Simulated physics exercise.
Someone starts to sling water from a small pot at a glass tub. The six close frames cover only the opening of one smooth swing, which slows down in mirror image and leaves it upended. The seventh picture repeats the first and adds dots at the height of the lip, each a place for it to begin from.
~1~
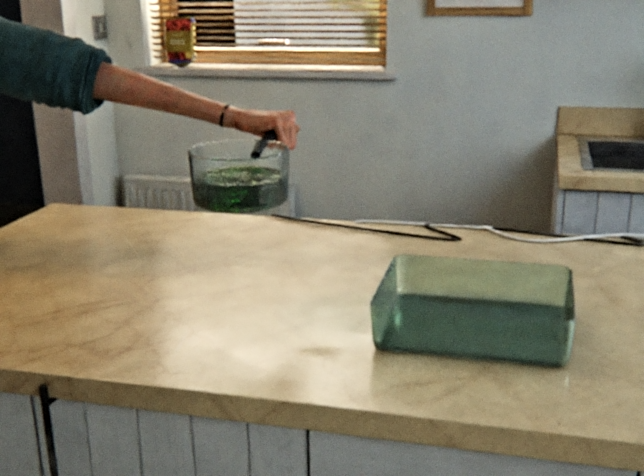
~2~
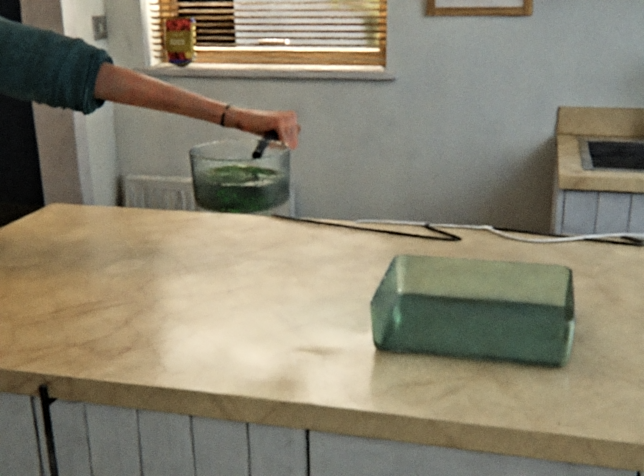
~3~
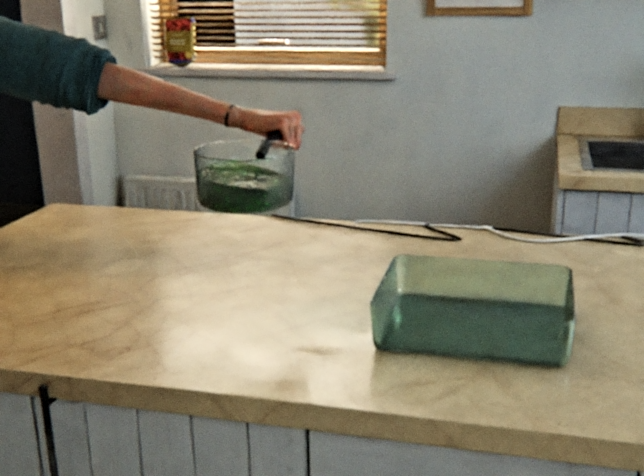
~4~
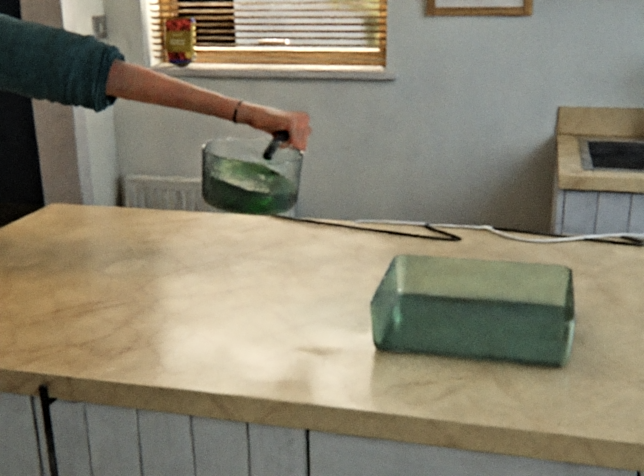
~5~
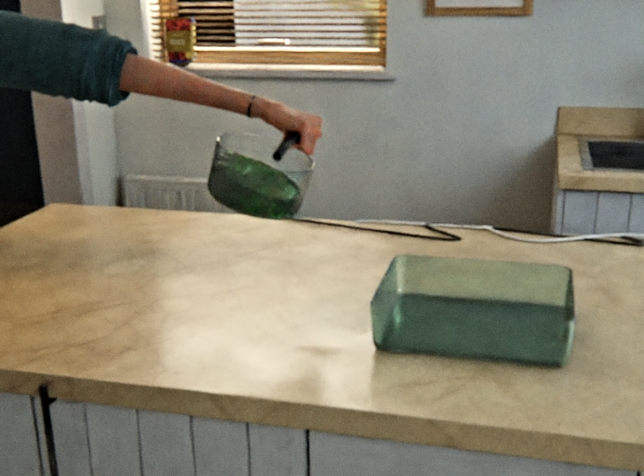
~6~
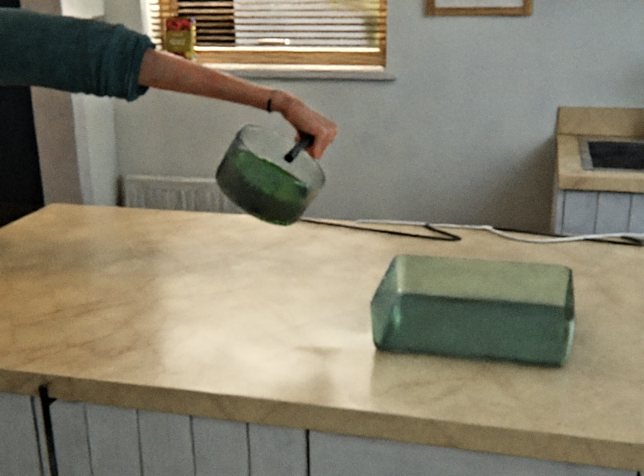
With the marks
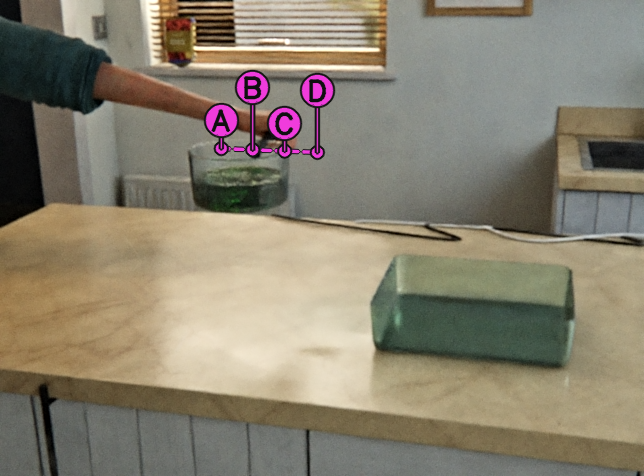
We see a hand holding a small clear pot of green-tinted water above a counter, left of a rectangular glass tub; the water sways, then the arm moves slightly right and tilts the pot rightward with the water still inside.
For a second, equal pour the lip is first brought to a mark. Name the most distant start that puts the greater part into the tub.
Dot B just does it.
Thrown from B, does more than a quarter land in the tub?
Yes, it does.
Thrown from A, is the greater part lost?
Yes.
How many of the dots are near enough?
Three of the four.
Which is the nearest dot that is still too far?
That would be A.
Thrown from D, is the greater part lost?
No.
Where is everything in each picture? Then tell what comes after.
In the first picture, upright, lip at (284, 151); tub from (373, 346) to (569, 365); nothing has left yet.
In the second picture, upright, lip at (286, 151); nothing has left yet.
In the third picture, upright, lip at (290, 151); nothing has left yet.
In the fourth picture, tipped about 7°, lip at (299, 157); nothing has left yet.
In the fifth picture, tipped about 18°, lip at (311, 168); nothing has left yet.
In the sixth picture, tipped about 34°, lip at (323, 183); nothing has left yet.
On the marked copy, A at (221, 148); B at (252, 149); C at (284, 151); D at (317, 152).
With A, about 12 % lands in the tub, 83 % falls short and 5 % goes beside or beyond.
With B, about 68 % lands in the tub, 16 % falls short and 16 % goes beside or beyond.
With C, about 68 % lands in the tub, 5 % falls short and 27 % goes beside or beyond.
With D, about 61 % lands in the tub, 3 % falls short and 36 % goes beside or beyond.
